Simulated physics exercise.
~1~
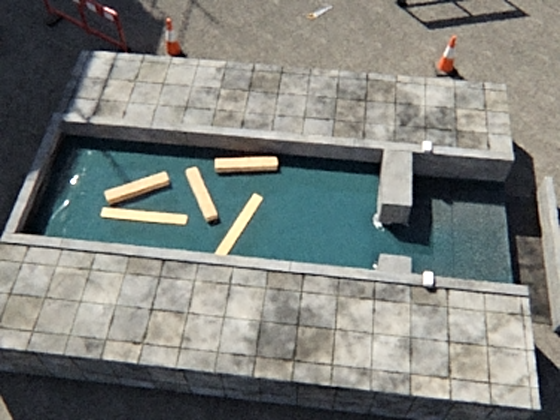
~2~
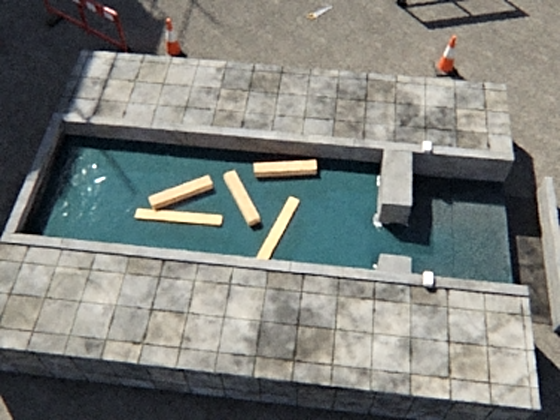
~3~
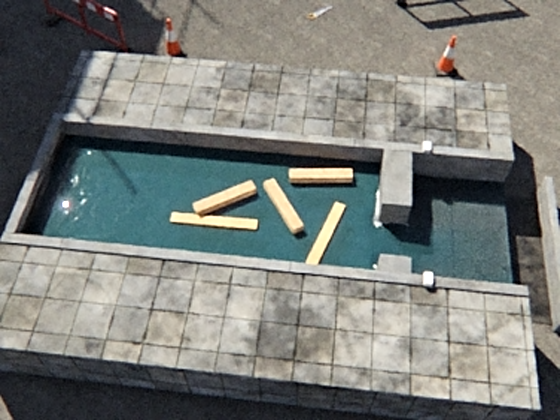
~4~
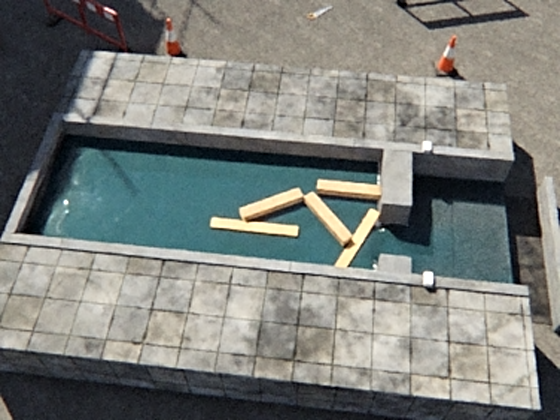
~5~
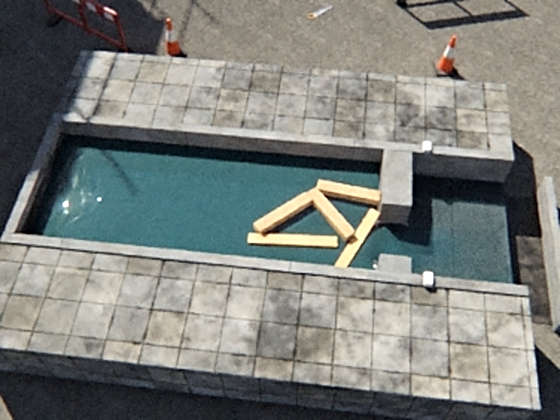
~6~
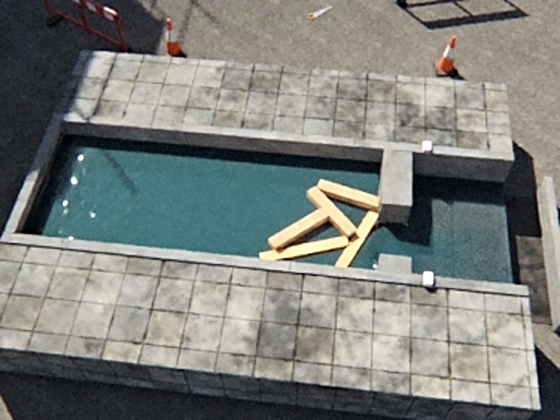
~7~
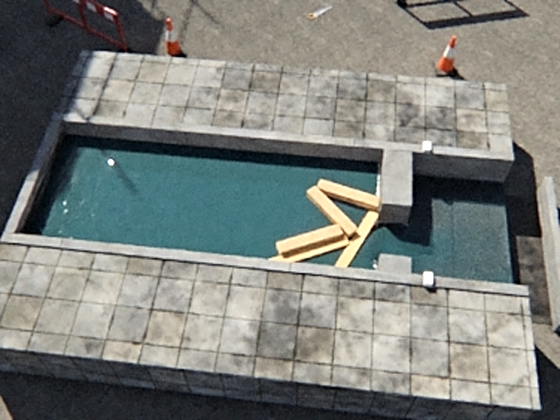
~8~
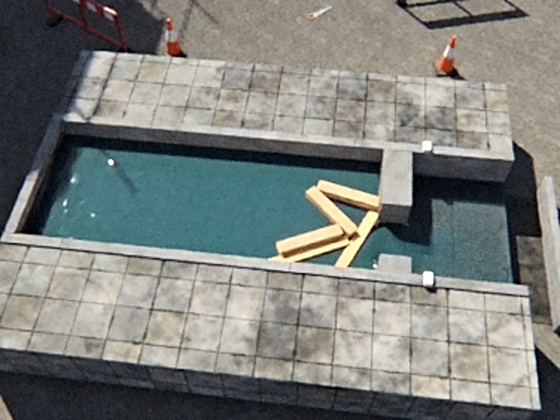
In a stone-edged water channel on a paved lot, five wooden beams drifted to the right, then bunched up and swung together against the narrow gap between two blocks, where they jammed and stayed still, none of them getting through.
